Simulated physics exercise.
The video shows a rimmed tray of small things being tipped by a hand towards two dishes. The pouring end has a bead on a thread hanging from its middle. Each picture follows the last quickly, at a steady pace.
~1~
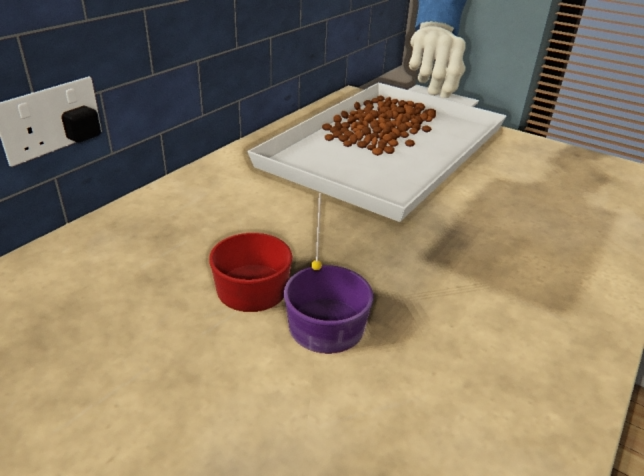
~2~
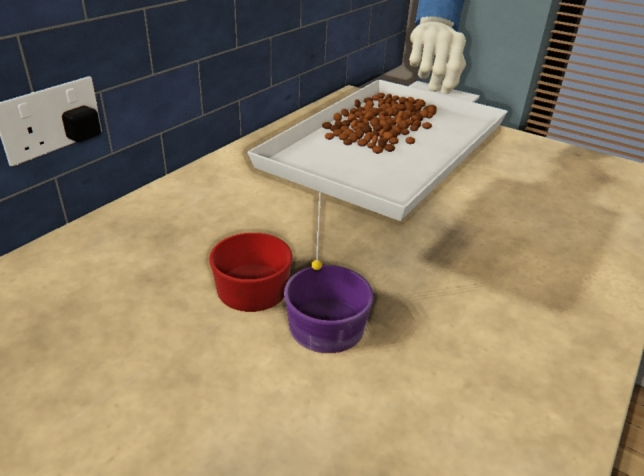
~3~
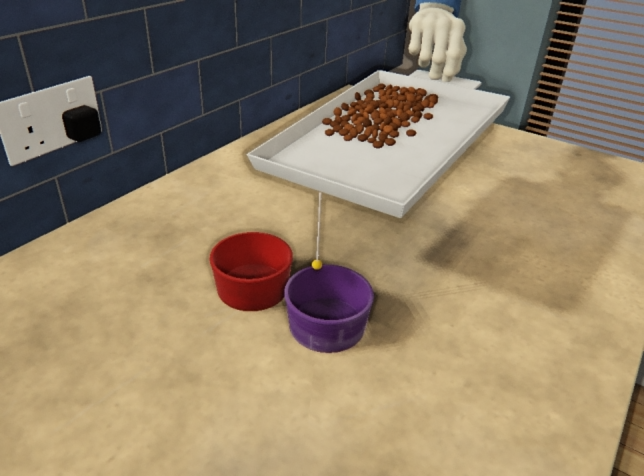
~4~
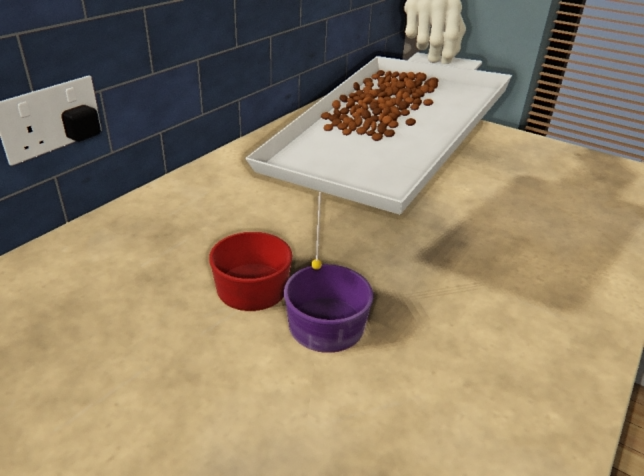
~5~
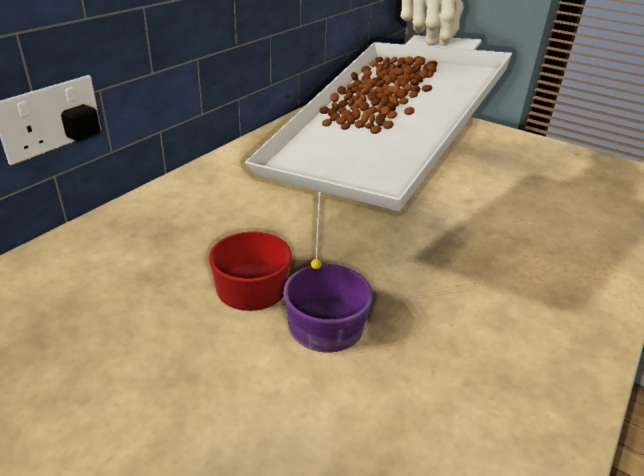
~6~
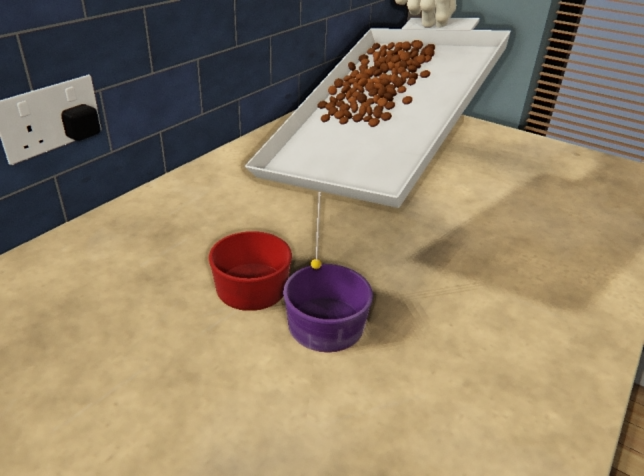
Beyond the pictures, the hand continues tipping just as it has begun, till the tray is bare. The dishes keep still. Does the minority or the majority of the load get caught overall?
The majority of it gets caught.
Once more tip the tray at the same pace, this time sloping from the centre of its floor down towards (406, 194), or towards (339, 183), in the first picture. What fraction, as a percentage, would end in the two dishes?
Near 10 % and, after that, 30 %.
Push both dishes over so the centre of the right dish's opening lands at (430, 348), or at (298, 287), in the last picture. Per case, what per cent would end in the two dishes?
I'd say about 0 percent, followed by about 60 percent.
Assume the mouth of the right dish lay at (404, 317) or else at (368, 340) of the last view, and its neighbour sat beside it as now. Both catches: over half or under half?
For the two places in order: A minority share, a minority share.
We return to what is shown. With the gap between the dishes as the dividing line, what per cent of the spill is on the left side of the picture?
It comes to near 90 percent of the spill.
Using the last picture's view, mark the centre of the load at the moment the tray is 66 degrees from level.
About (271, 164).
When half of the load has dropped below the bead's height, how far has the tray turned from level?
The tilt then is about 85°.
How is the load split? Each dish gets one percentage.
The left dish ends up with around 70 percent of the load, the right dish with around 0 percent.
Soon after the last picture, tray tipped steeply; most on the tray; a stray few in the left dish; a small part in the air.
A little later, tray tipped past a quarter turn; a stray few on the tray; about two thirds in the left dish; about a third outside both; a small part in the air.
Later still, tray tipped past a quarter turn; about two thirds in the left dish; about a third outside both.
At rest, tray tipped past a quarter turn; none in the right dish; about two thirds in the left dish; about a third outside both.
